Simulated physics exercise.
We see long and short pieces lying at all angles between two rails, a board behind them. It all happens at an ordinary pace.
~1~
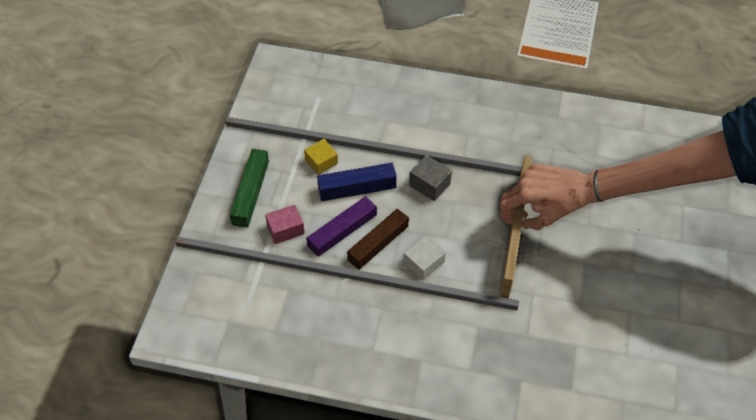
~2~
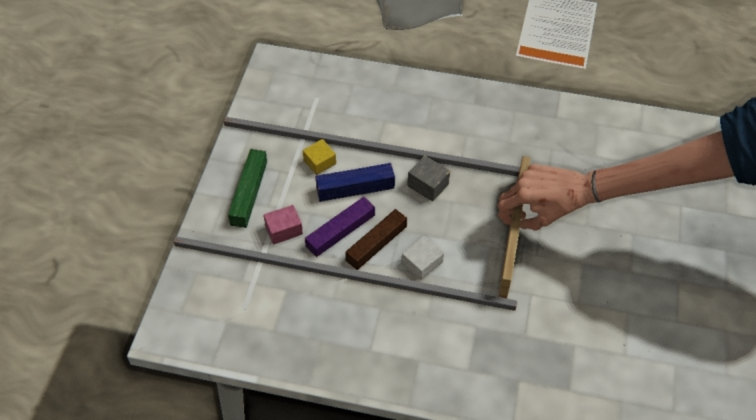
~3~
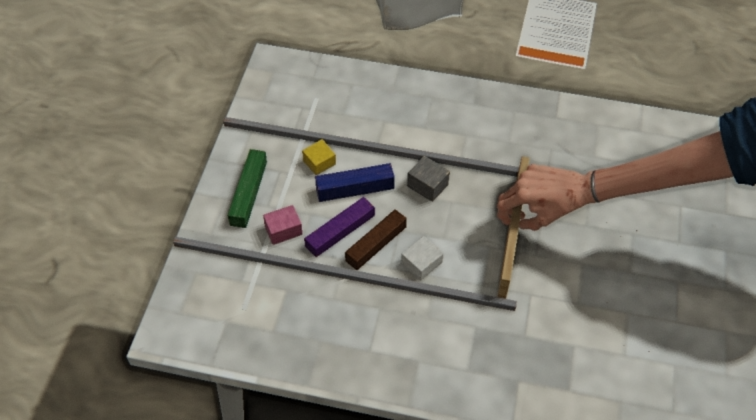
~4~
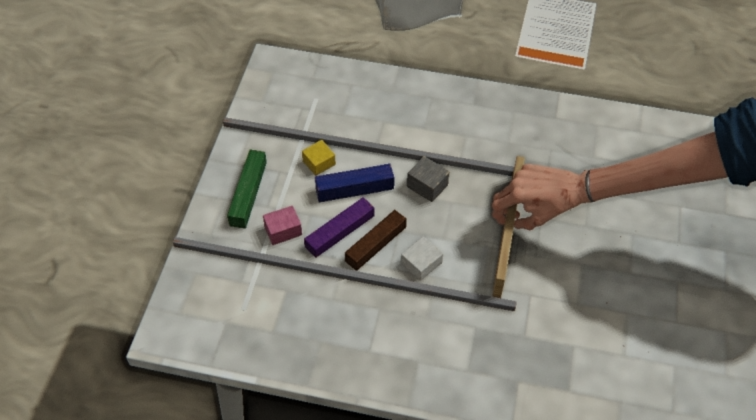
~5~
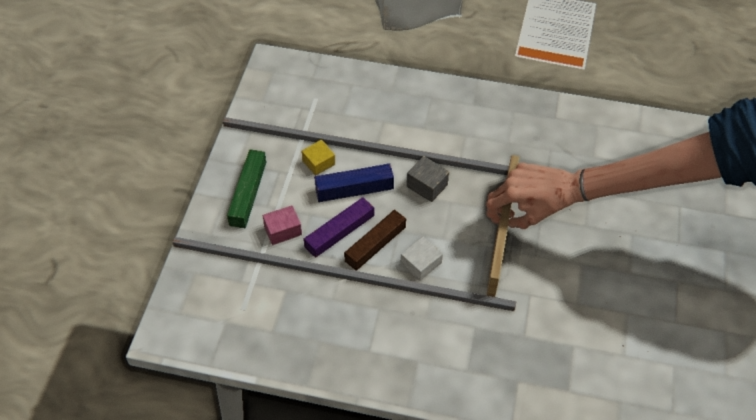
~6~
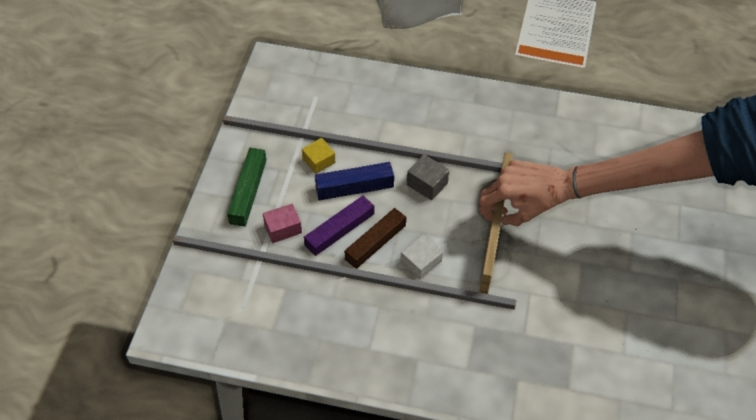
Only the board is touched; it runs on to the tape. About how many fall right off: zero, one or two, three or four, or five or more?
The number that fall off is one or two.
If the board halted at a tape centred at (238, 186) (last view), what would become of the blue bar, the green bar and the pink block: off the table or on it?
The blue bar tumbles off; the green bar goes over; the pink block falls.
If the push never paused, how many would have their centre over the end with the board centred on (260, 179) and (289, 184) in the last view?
Past the end: 3 and 1.
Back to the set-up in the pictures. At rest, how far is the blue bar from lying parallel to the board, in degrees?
Near 60 degrees.
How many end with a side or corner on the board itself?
In contact: 3.
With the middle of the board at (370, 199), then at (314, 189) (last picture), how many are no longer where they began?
The counts are 6 and 8.
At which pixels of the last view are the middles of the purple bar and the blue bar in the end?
First (247, 192), then (220, 169).
Early on, none off yet; green bar at rest near (248, 186); pink block at rest near (282, 223); yellow block at rest near (319, 156).
A while later, none off yet; green bar travelled a little near (232, 186); pink block travelled about its own width near (261, 211); yellow block travelled a little near (309, 153).
Finally, the number that fall off is one or two; lost, green bar.
